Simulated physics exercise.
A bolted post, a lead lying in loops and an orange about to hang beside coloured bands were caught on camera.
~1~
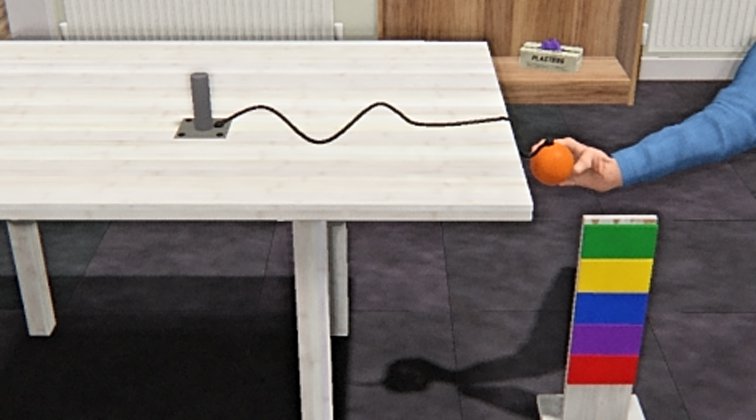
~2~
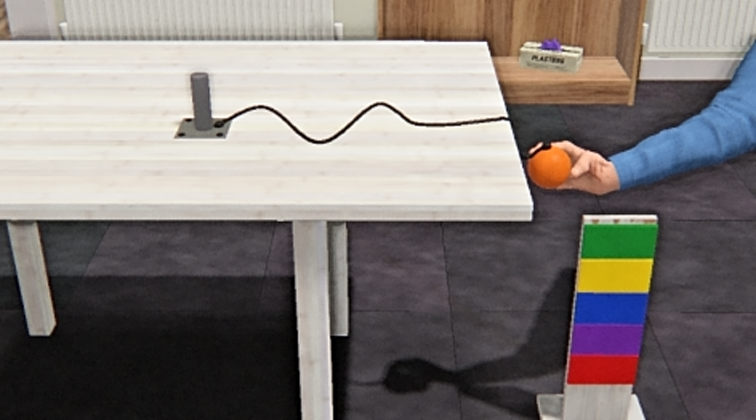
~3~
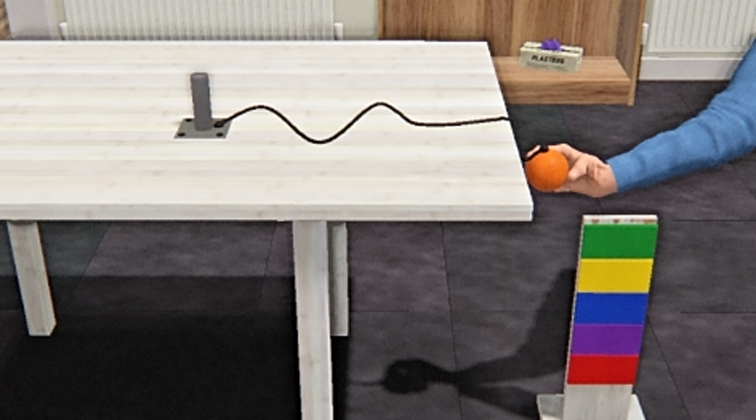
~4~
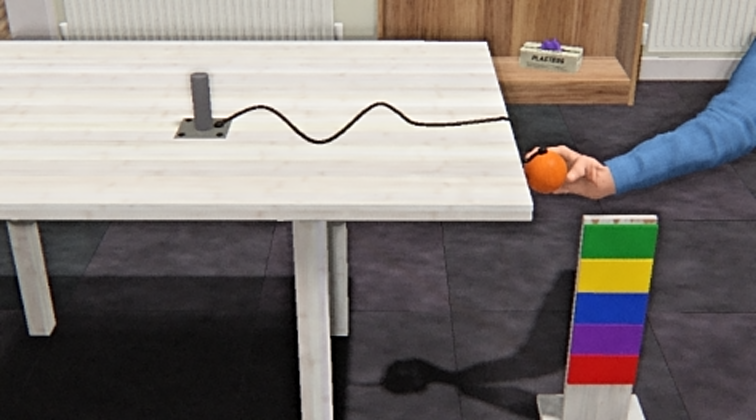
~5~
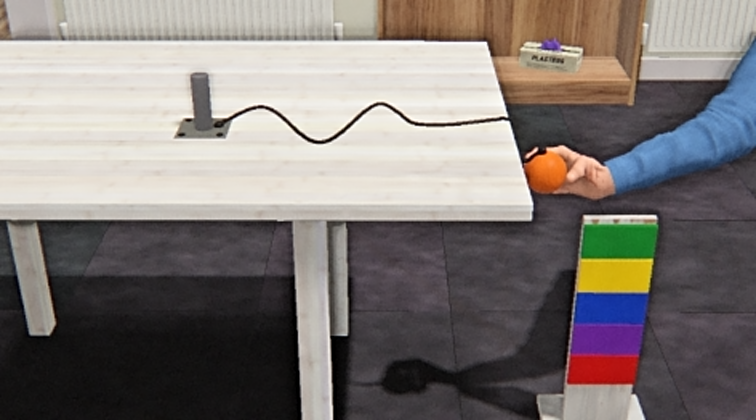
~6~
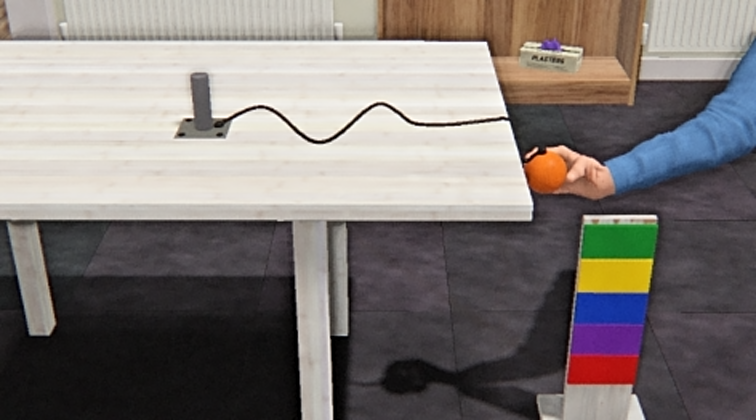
An orange held by a hand in a blue sleeve shifted slightly left beside the table's edge, then stayed still, while the looped black cord on the tabletop and the coloured bands below didn't move.
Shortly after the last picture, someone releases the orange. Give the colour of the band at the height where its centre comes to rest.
The band is purple.
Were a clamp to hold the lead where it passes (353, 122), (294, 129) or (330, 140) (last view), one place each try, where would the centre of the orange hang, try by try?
Going through the three tries, you get (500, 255), (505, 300) and (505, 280).
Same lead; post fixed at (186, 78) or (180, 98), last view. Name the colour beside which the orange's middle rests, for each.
First try: Blue; second try: Blue.
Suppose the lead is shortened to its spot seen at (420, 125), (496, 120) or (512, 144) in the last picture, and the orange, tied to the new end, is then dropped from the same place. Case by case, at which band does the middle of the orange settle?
For the first: Above them all; for the second: Yellow; for the third: Blue.
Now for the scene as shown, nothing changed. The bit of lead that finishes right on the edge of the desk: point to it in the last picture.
That spot lies near (376, 105).
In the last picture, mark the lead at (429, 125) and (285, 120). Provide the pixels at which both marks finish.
Point one: (503, 205); point two: (330, 125).
Soon after, orange near (504, 330); level with purple.
Then, orange near (489, 356); level with purple.
At rest, orange near (492, 354); level with purple. The purple one.
